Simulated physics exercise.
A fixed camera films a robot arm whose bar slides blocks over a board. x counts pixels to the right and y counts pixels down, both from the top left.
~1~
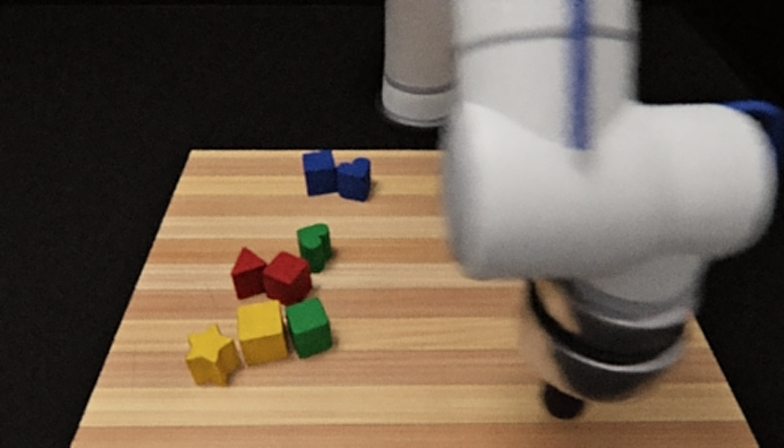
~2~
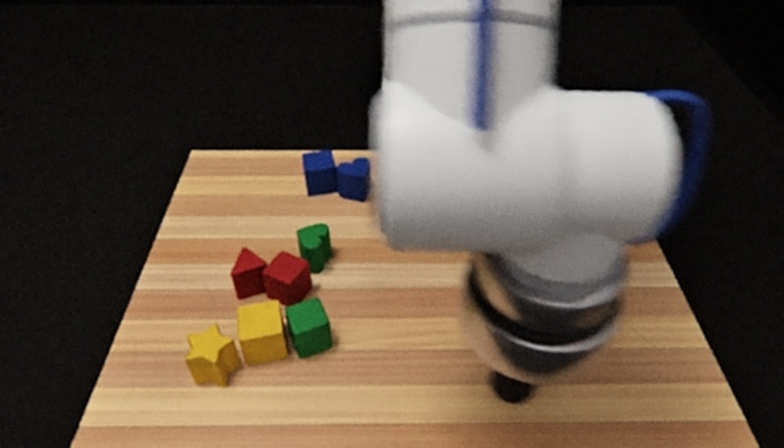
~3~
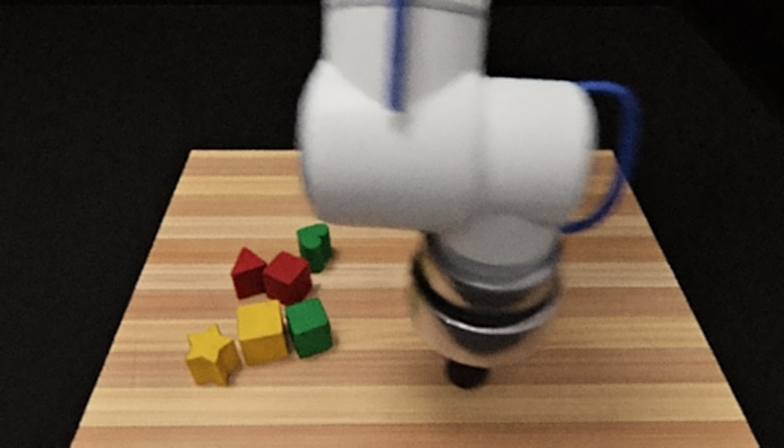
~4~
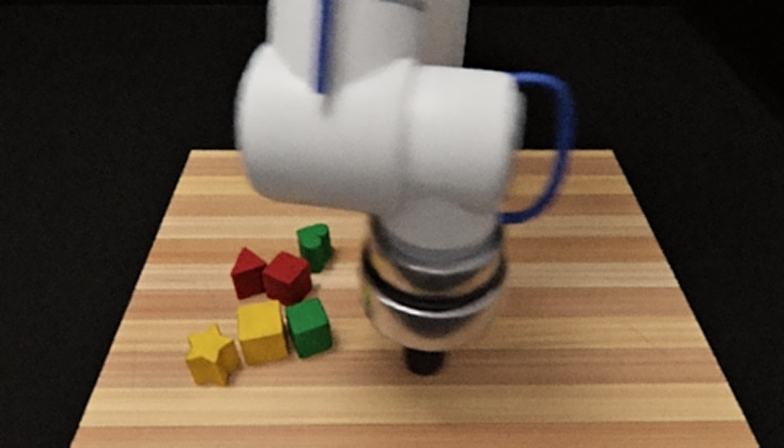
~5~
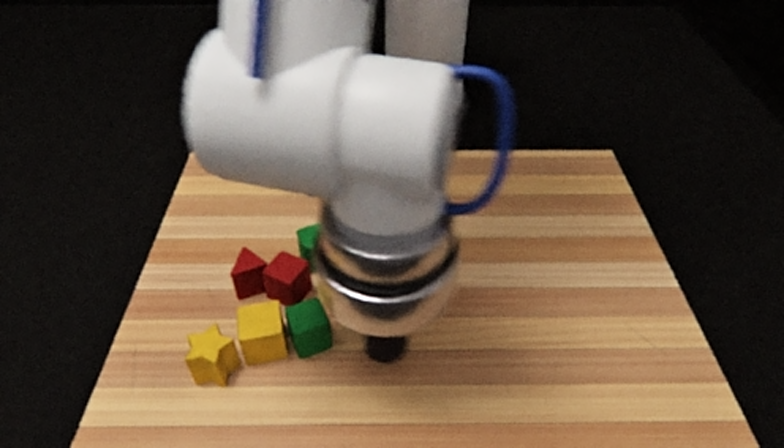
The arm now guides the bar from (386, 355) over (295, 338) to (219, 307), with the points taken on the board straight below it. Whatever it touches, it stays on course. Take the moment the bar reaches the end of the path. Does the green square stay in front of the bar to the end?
I believe so.
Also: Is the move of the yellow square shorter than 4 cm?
No, it doesn't check out.
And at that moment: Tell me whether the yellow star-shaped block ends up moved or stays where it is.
At the end of the path, it will have moved.
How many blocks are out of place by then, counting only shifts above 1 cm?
3 or more.
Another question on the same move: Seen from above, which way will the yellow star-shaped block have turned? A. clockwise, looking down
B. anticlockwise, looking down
B.
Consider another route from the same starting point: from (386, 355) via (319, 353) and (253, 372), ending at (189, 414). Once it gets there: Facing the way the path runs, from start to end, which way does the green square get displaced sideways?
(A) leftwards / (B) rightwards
Choice B: Rightwards.
The first path, step by step. One third of the way, bar at (323, 337); yellow star-shaped block at (193, 345); yellow square at (238, 318); green square at (278, 309).
Two thirds of the way, bar at (264, 320); yellow star-shaped block at (151, 355), turned 25° anticlockwise; yellow square at (185, 319), turned 35° anticlockwise; green square at (219, 296), turned 25° anticlockwise.
At the end, bar at (216, 298); yellow star-shaped block at (151, 355), turned 25° anticlockwise; red triangular block at (245, 259), turned 20° clockwise; yellow square at (182, 319), turned 45° anticlockwise; green square at (174, 277), turned 60° anticlockwise.
